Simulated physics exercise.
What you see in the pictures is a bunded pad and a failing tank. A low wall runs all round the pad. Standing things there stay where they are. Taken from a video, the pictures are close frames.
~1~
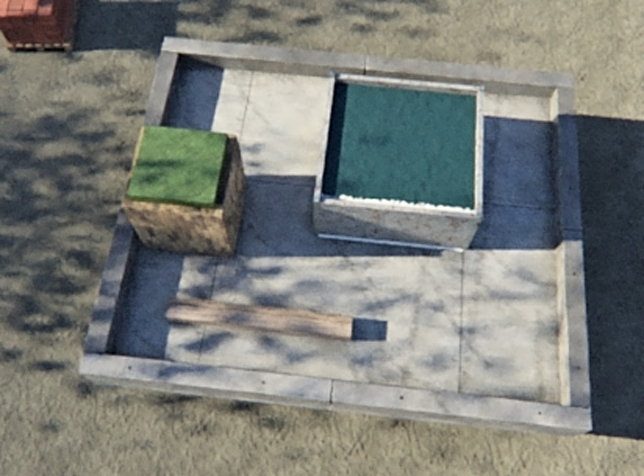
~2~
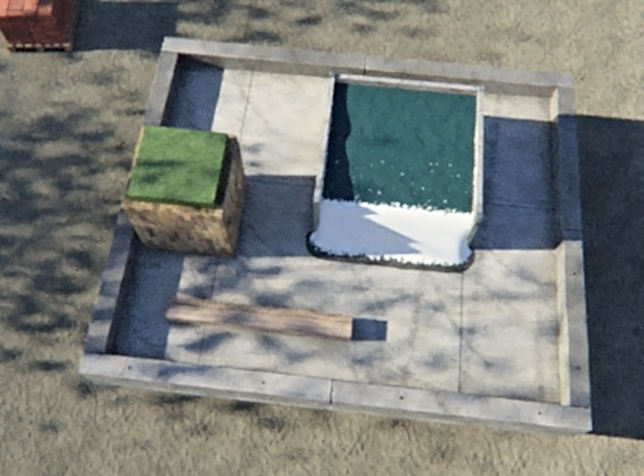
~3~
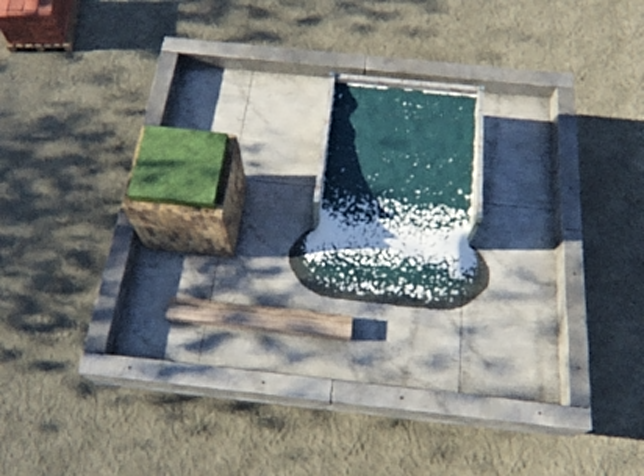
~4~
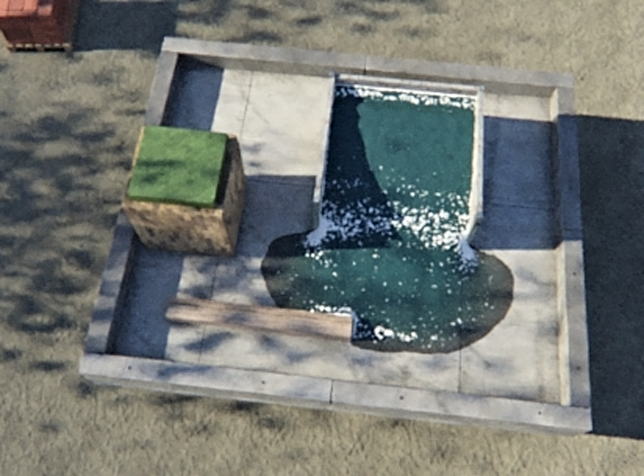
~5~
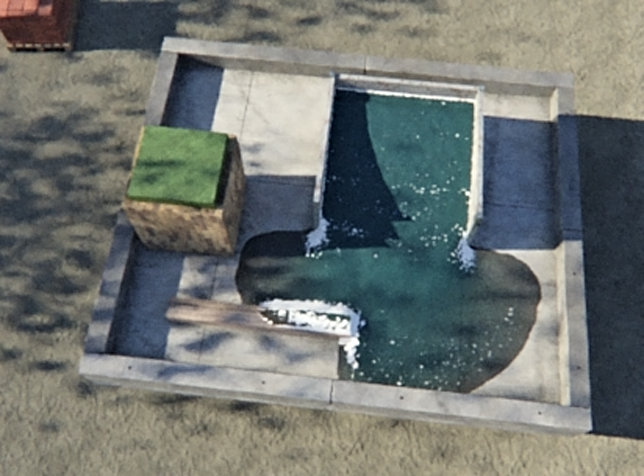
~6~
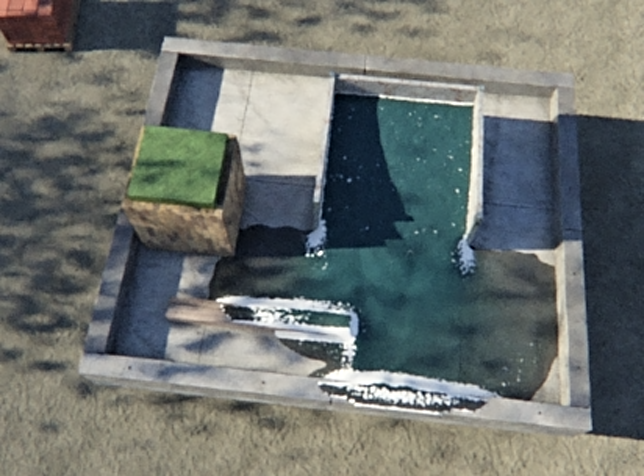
On a walled pad, water pours out of a tank and spreads around a beam.
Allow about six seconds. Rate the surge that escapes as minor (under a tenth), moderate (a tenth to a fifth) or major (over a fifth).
It is a moderate surge.
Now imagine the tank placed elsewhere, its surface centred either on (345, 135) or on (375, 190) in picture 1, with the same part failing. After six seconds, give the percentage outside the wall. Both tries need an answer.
Taking them in turn, it comes to about 10 per cent and then about 16 per cent.
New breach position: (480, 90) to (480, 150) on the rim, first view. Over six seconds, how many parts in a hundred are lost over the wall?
My estimate is near 16 percent.
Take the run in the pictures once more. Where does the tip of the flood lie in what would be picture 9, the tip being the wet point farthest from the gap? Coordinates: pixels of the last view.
The farthest point of the front sits at (127, 300).
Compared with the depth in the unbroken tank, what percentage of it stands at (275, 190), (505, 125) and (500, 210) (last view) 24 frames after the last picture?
My figures are about 6, 16 and 10 percent.
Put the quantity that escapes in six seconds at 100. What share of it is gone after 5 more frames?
I'd say about 20 per cent.
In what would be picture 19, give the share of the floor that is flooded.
It works out to about 60 in a hundred.
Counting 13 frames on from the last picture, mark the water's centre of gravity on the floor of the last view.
That comes out near (364, 289).
A moment on, water covers 40 % of the floor; the low wall has let 1 % over.
Next, water covers 45 % of the floor; the low wall has let 3 % over.
Then, water covers 55 % of the floor; the low wall has let 11 % over.
Later, water covers 75 % of the floor; the low wall has let 14 % over.
In the end, water covers 80 % of the floor; the low wall has let 14 % over.
